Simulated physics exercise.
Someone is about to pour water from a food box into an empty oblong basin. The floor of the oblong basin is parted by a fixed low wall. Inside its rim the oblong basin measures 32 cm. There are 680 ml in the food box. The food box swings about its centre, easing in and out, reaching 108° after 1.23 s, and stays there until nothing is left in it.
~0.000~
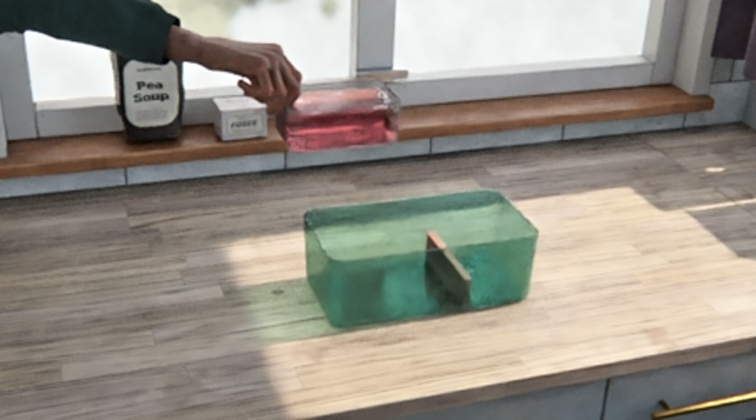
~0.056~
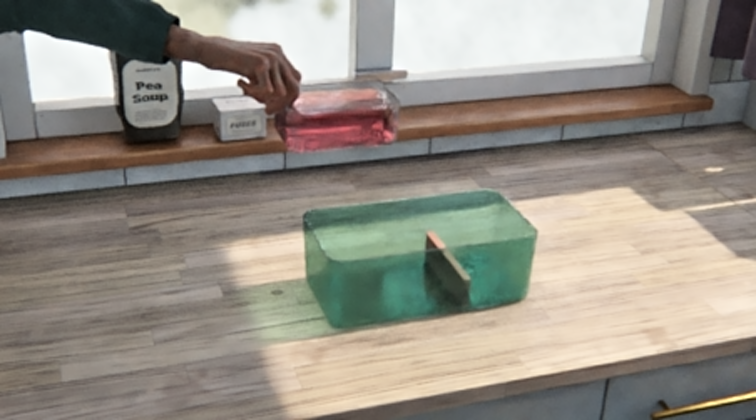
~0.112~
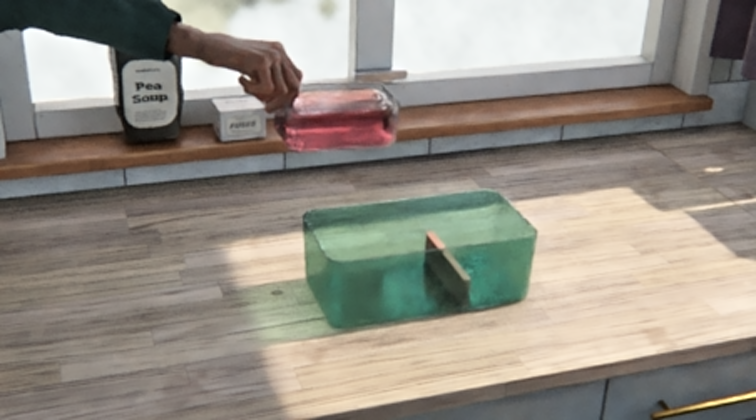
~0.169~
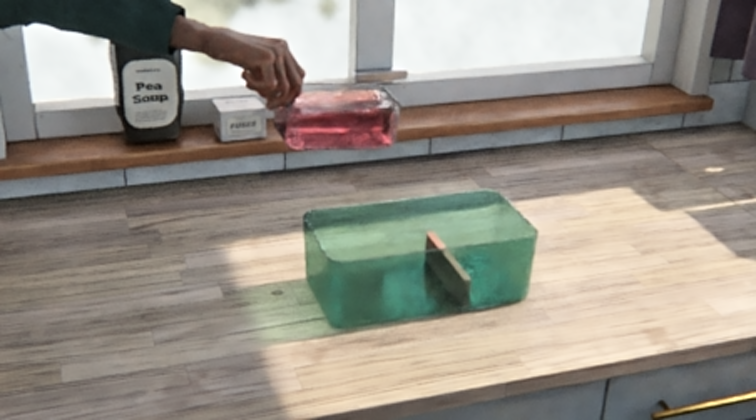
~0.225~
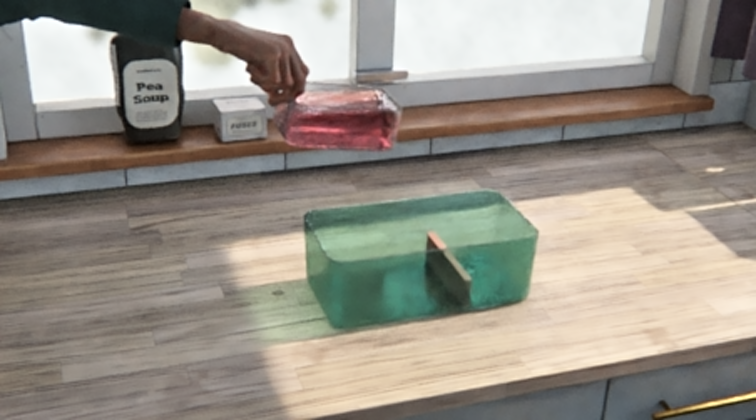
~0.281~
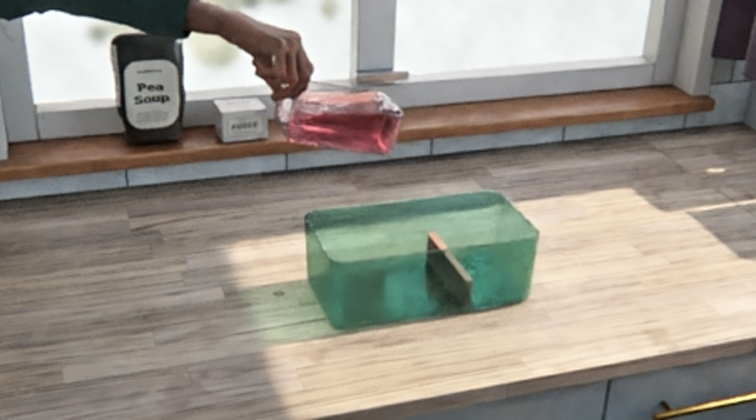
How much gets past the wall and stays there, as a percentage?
The far part has some 19 per cent.
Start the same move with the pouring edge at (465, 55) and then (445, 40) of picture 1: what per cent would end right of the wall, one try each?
First 60, then 65 per cent.
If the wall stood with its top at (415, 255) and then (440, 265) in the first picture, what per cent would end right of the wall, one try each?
In turn about 70 and 50 per cent.
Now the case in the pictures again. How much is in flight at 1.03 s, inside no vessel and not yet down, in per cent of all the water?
Some 7 per cent.
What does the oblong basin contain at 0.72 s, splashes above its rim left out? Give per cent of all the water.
Near 26 in a hundred.
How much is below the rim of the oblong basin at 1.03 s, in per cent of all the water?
Near 86 in a hundred.
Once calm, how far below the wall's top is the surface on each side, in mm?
Some 32 mm on the left and 40 mm on the right.
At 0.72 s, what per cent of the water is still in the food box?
About 28 per cent.
Then, 0.72 s in, the tilt is 68° and 28 per cent is still to pour, 23 is left of the wall and 3 right of it.
Then, 1.03 s in, the tilt is 101° and 5 per cent is still to pour, 68 is left of the wall and 18 right of it.
Then, 1.37 s in, the tilt is 108° and 0 per cent is still to pour, 78 is left of the wall and 19 right of it.
Then, 1.73 s in, the tilt is 108° and 0 per cent is still to pour, 78 is left of the wall and 19 right of it.
Finally, 78 per cent lies left of the wall, 19 right of it and 3 outside.
